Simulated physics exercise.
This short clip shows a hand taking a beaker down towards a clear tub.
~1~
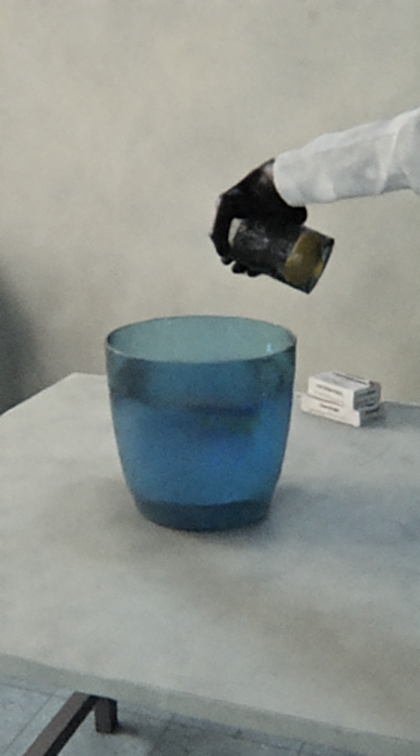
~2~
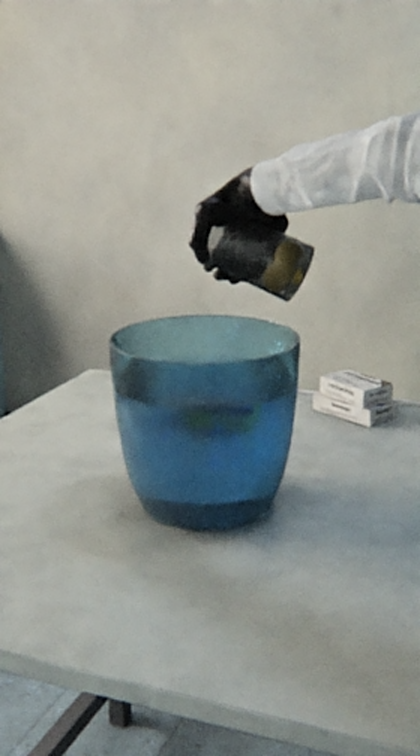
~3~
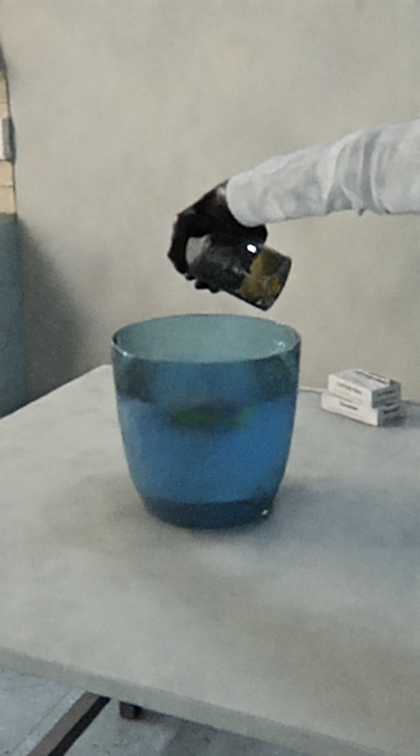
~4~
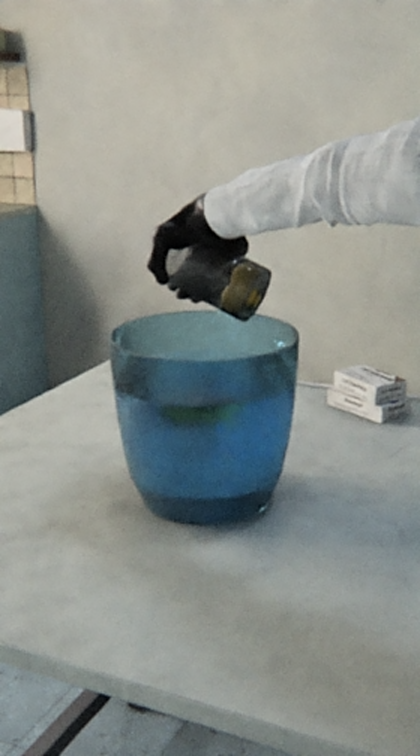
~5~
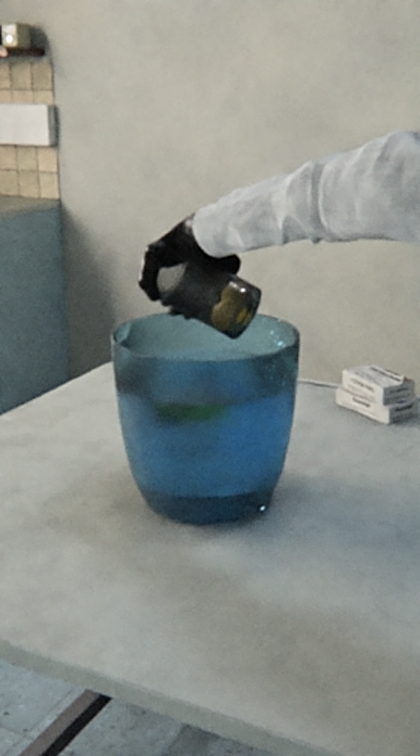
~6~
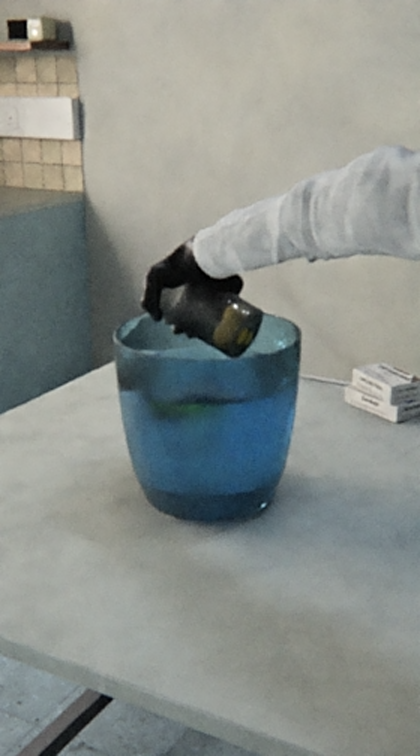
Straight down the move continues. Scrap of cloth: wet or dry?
Wet.
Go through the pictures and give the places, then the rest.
The first frame shows beaker (274, 245) on its side; above the clear tub.
The second frame shows beaker (254, 253) on its side; scrap of cloth (289, 269); coming down.
The third frame shows beaker (233, 263) on its side; lower.
The fourth frame shows beaker (214, 274) on its side; scrap of cloth (246, 290); lower still.
The fifth frame shows beaker (205, 291) on its side; close to the surface.
The sixth frame shows beaker (207, 312) on its side; scrap of cloth (237, 329); just over the surface.
Soon after, the beaker enters the water.
Later, water pours in as the air escapes.
In the end, the beaker is under, flooded, and the scrap of cloth is wet.
